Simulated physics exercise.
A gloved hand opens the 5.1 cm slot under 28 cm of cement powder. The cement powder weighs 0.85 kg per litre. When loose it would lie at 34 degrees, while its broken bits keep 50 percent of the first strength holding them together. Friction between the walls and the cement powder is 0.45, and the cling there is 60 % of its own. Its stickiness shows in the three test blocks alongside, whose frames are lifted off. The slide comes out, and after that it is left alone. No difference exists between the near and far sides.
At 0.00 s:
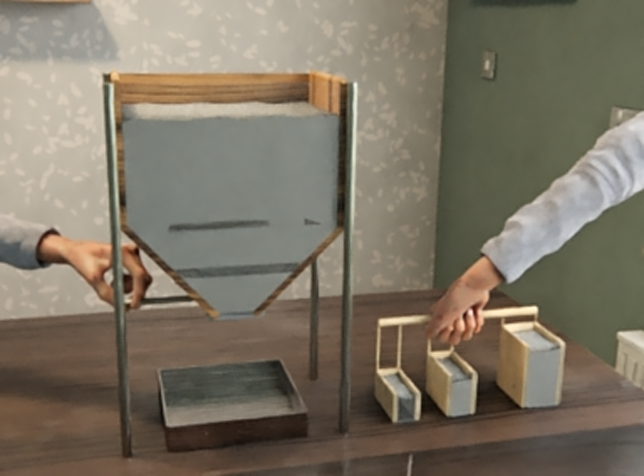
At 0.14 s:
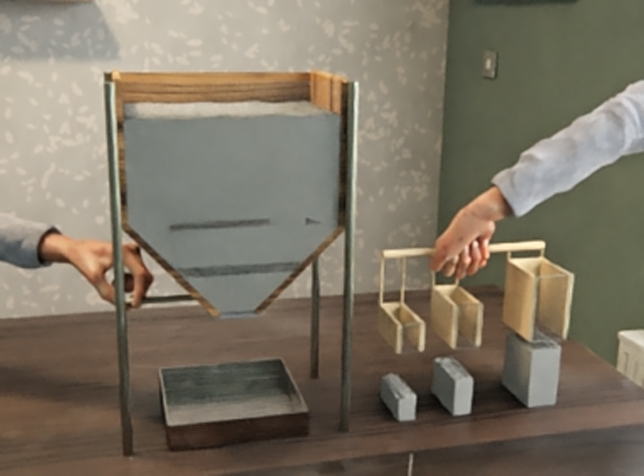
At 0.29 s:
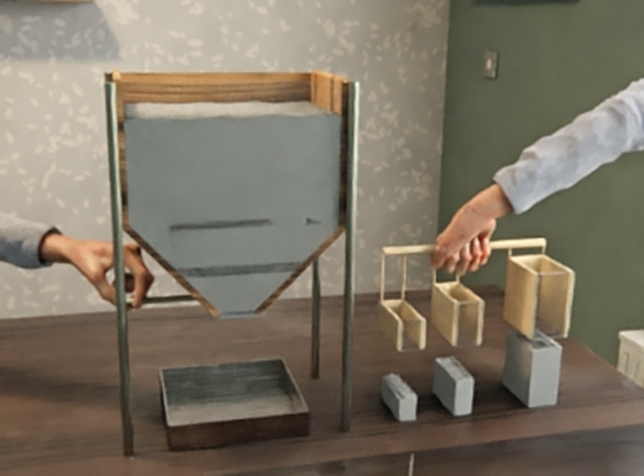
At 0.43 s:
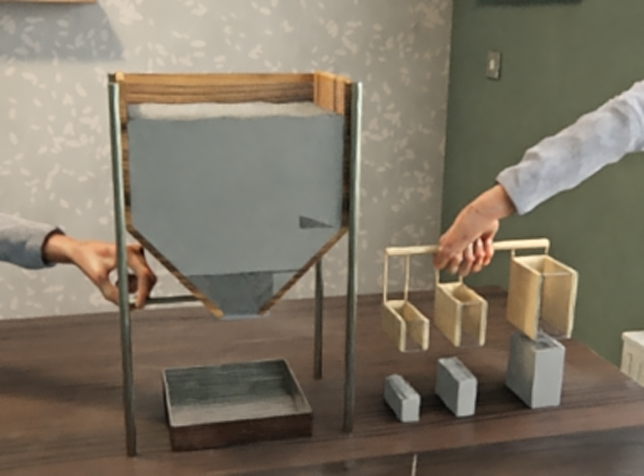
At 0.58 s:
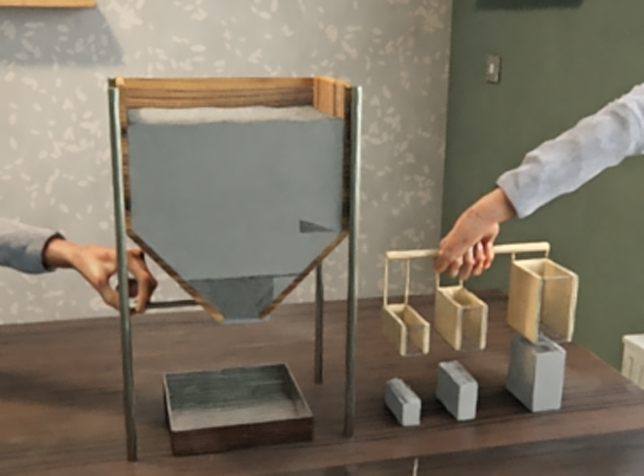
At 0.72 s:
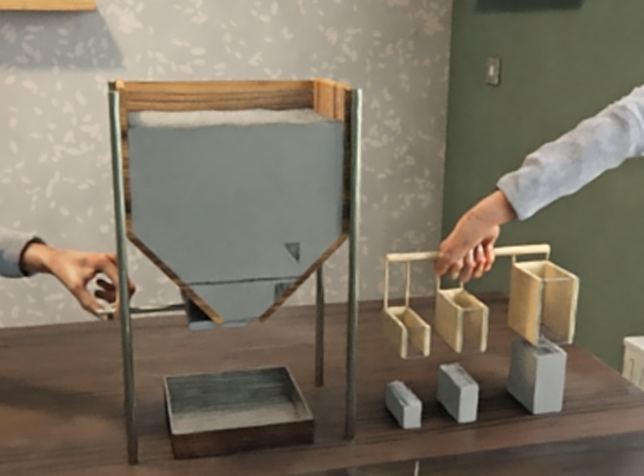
A hand at left grips a rod beneath a wooden hopper of grey powder, seen from the front and slightly above on a dark table between patterned and green walls. A dark tray sits below, and at right another hand holds three joined pale moulds around grey blocks. The right hand lifts the moulds clear, then holds them still, and finally the left hand draws the slide slightly left.
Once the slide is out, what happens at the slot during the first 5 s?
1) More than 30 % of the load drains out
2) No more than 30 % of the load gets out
2.
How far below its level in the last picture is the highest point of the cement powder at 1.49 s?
0.0 cm.
After 1.07 s, 0 % has run out.
After 1.49 s, 0 % has run out.
After 1.90 s, 0 % has run out.
After 2.32 s, 0 % has run out.
After 5.62 s, 0 % has run out.
